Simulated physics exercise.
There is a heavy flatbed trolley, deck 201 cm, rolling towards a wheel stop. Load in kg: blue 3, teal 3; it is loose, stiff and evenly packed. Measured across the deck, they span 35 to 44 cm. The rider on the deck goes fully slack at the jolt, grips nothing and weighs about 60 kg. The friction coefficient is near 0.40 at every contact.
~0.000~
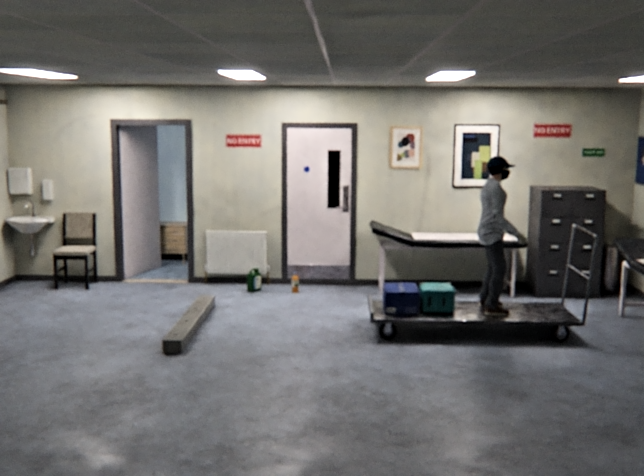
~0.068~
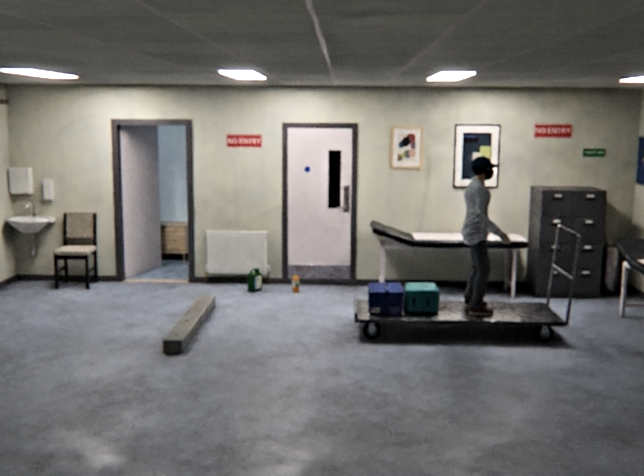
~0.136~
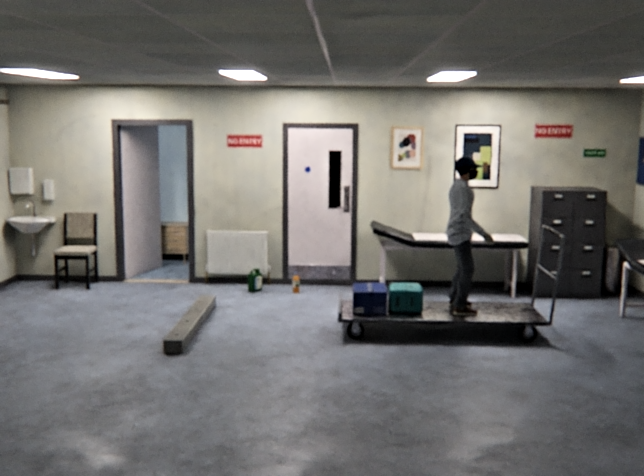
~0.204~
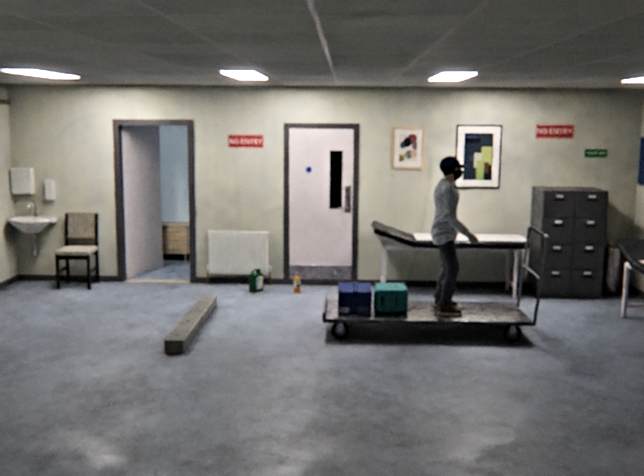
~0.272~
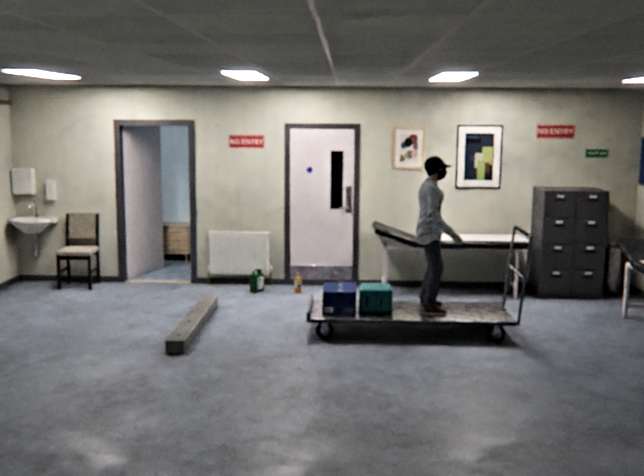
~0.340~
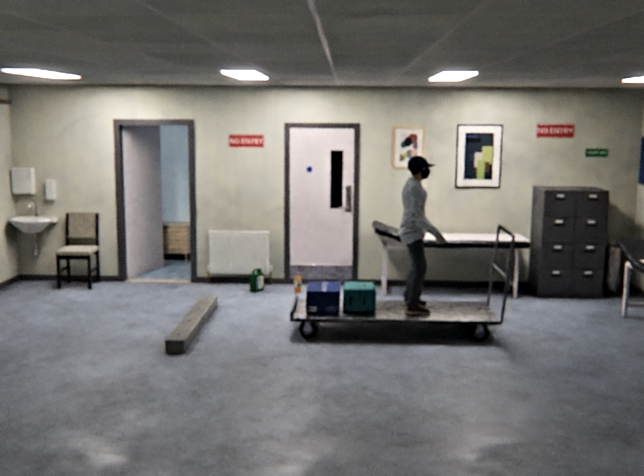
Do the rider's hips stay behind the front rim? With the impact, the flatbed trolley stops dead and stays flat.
No, they are carried over the rim.
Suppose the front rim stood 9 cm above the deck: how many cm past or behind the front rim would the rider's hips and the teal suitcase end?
The hips would end 20 cm past the front rim, and the teal item 60 cm behind it.
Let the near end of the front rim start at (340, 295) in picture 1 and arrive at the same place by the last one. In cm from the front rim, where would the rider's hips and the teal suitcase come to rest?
So the hips settle 30 cm short of the front rim, while the teal one stops 50 cm behind it.
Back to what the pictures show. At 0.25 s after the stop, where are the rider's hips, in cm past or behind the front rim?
Roughly 55 cm behind it.
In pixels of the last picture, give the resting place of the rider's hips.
Roughly pixel (179, 306).
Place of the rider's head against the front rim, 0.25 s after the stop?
70 cm behind it.
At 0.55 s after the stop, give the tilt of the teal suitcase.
Some 0°.
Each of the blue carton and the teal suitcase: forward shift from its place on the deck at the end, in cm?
The blue one ends 10 cm forward and the teal one 10 cm forward.
The wheels strike at 0.77 s.
After 1.02 s the rider's hips are 57 cm behind the rim, near (248, 251) in the last picture's view.
After 1.32 s the rider's hips are 10 cm behind the rim, near (204, 274) in the last picture's view.
After 1.77 s the rider's hips are 12 cm past the rim, near (183, 279) in the last picture's view.
At rest, 4.8 s, past the rim, the rider's hips; behind it, blue carton and teal suitcase.
